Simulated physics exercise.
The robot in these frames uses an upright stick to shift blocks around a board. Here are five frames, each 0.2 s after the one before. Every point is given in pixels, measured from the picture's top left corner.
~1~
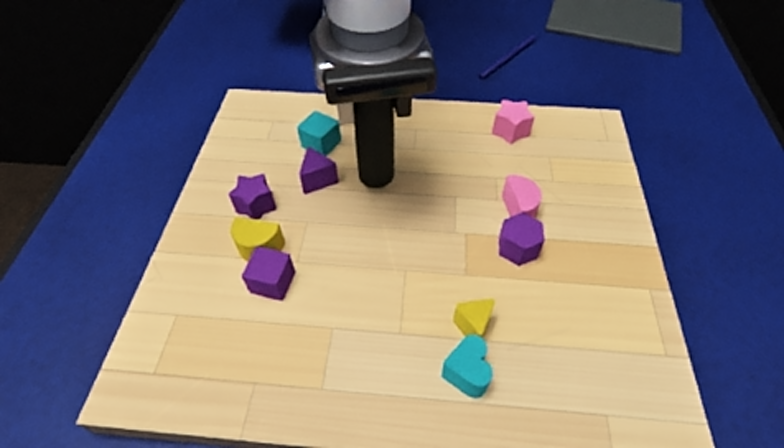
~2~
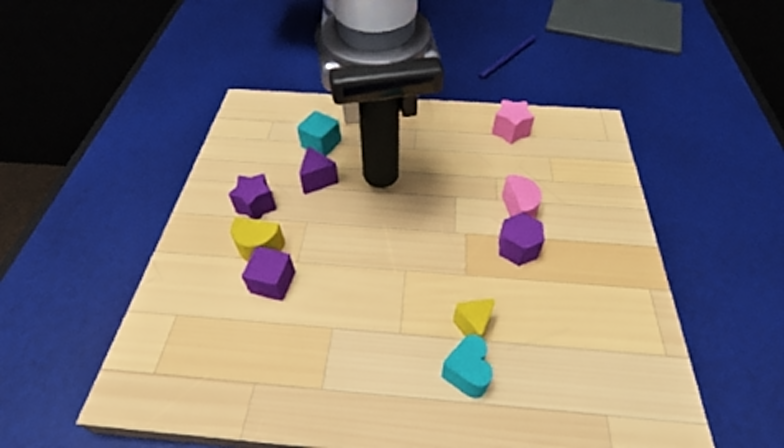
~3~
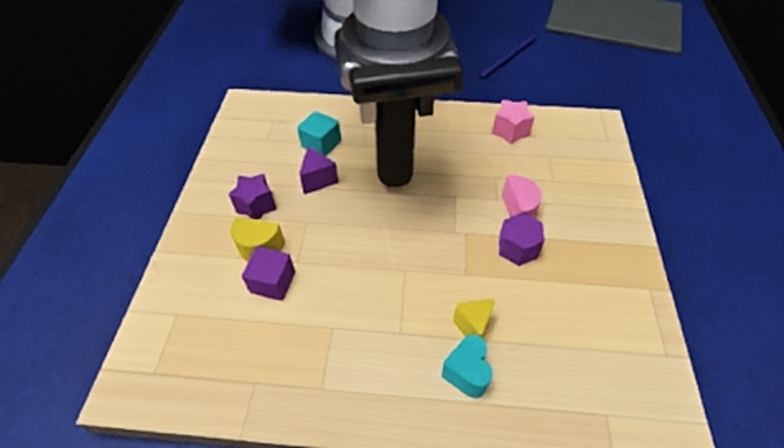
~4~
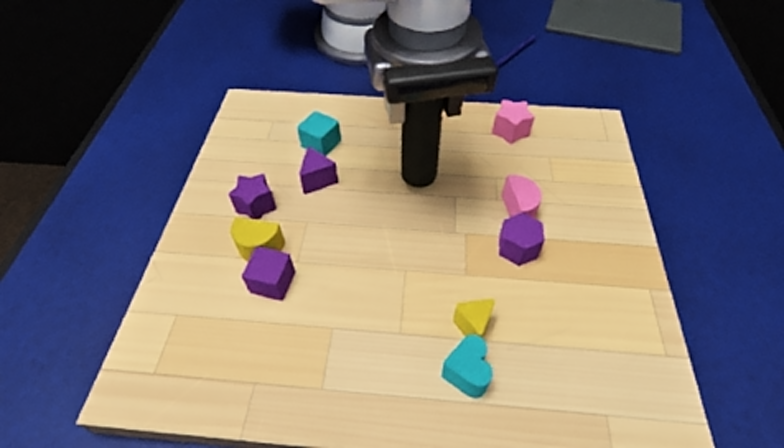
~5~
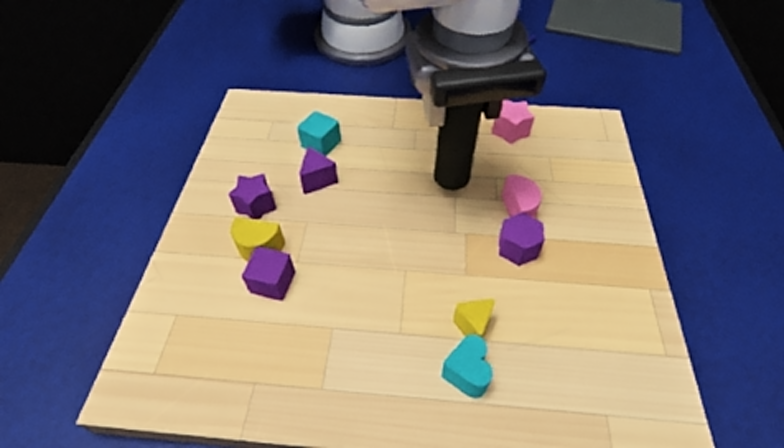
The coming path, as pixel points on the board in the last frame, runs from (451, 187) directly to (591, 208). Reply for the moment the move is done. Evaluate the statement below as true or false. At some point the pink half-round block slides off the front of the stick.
The statement is correct.
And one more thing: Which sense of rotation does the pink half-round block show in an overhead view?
Viewed from above: Clockwise.
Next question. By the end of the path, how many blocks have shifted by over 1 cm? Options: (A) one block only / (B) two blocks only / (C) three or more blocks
The correct letter is A.
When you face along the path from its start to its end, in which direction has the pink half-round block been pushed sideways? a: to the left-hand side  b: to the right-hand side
I'll go with b - to the right-hand side.
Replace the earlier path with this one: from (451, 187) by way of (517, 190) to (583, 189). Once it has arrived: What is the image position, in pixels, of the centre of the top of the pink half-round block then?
If I read the scene right, the answer is (549, 194).
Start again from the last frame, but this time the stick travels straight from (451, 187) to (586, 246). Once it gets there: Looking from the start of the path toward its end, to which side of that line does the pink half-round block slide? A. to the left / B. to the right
(A)
On the path given first. One third of the way, stick (499, 184); pink half-round block (532, 191), turned 25° clockwise.
Two thirds of the way, stick (547, 191); pink half-round block (566, 205), turned 95° clockwise.
At the end, stick (595, 199); purple hexagonal block still; pink half-round block (572, 209), turned 110° clockwise.
